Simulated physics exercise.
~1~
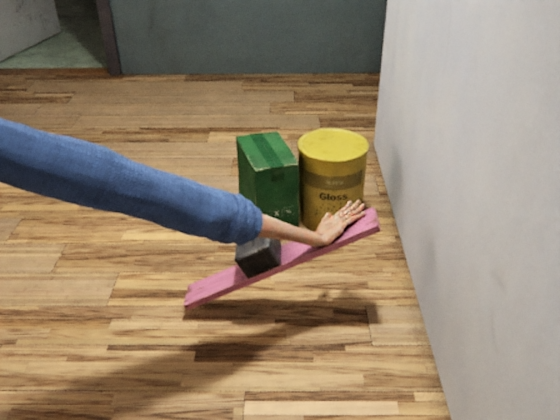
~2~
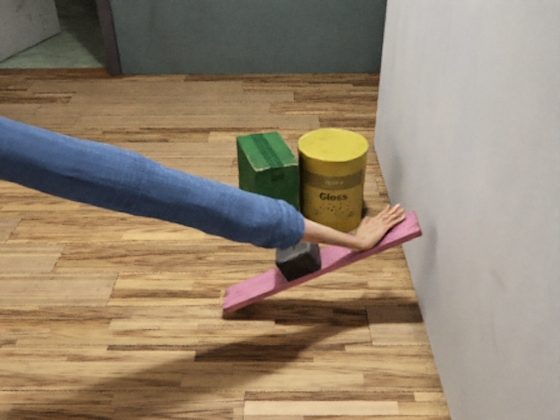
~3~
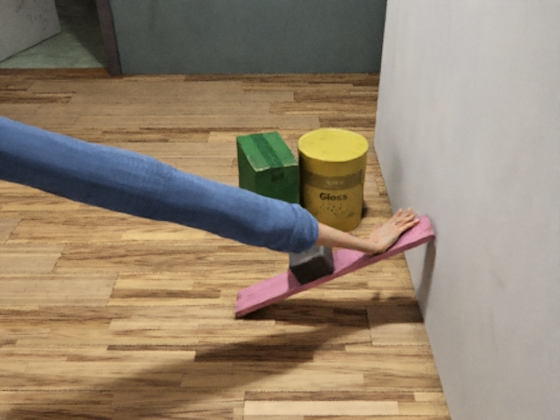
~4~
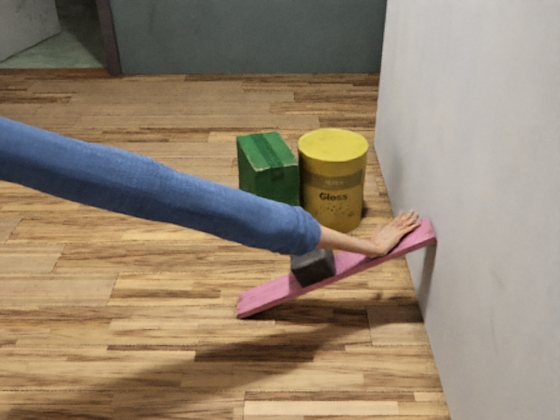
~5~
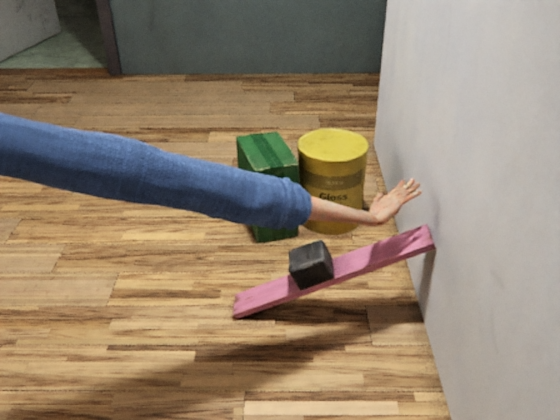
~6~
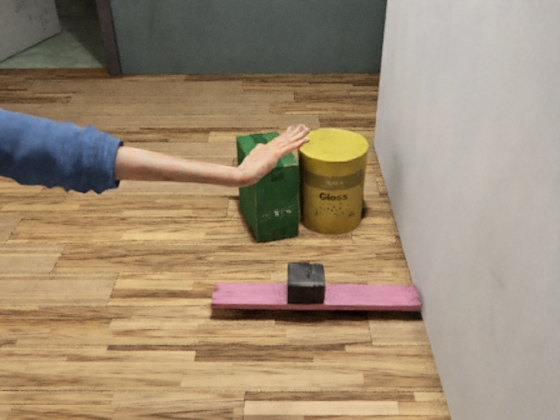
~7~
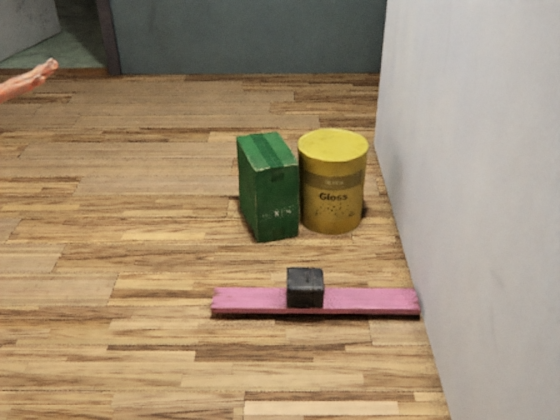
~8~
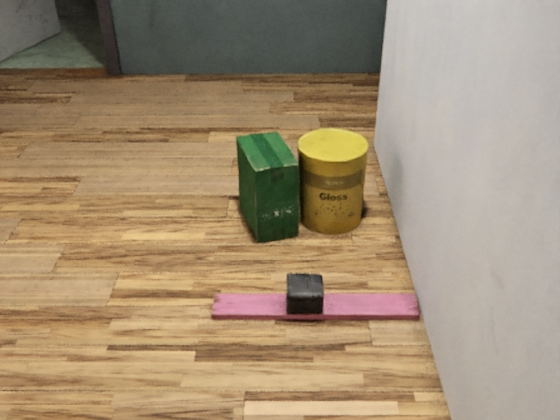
We see a blue-sleeved arm move a tilted pink plank with a dark block on it rightward against a wall, then let go and withdraw. The plank drops flat onto the wooden floor, the block still on it, while a green box and yellow pail stay in place.
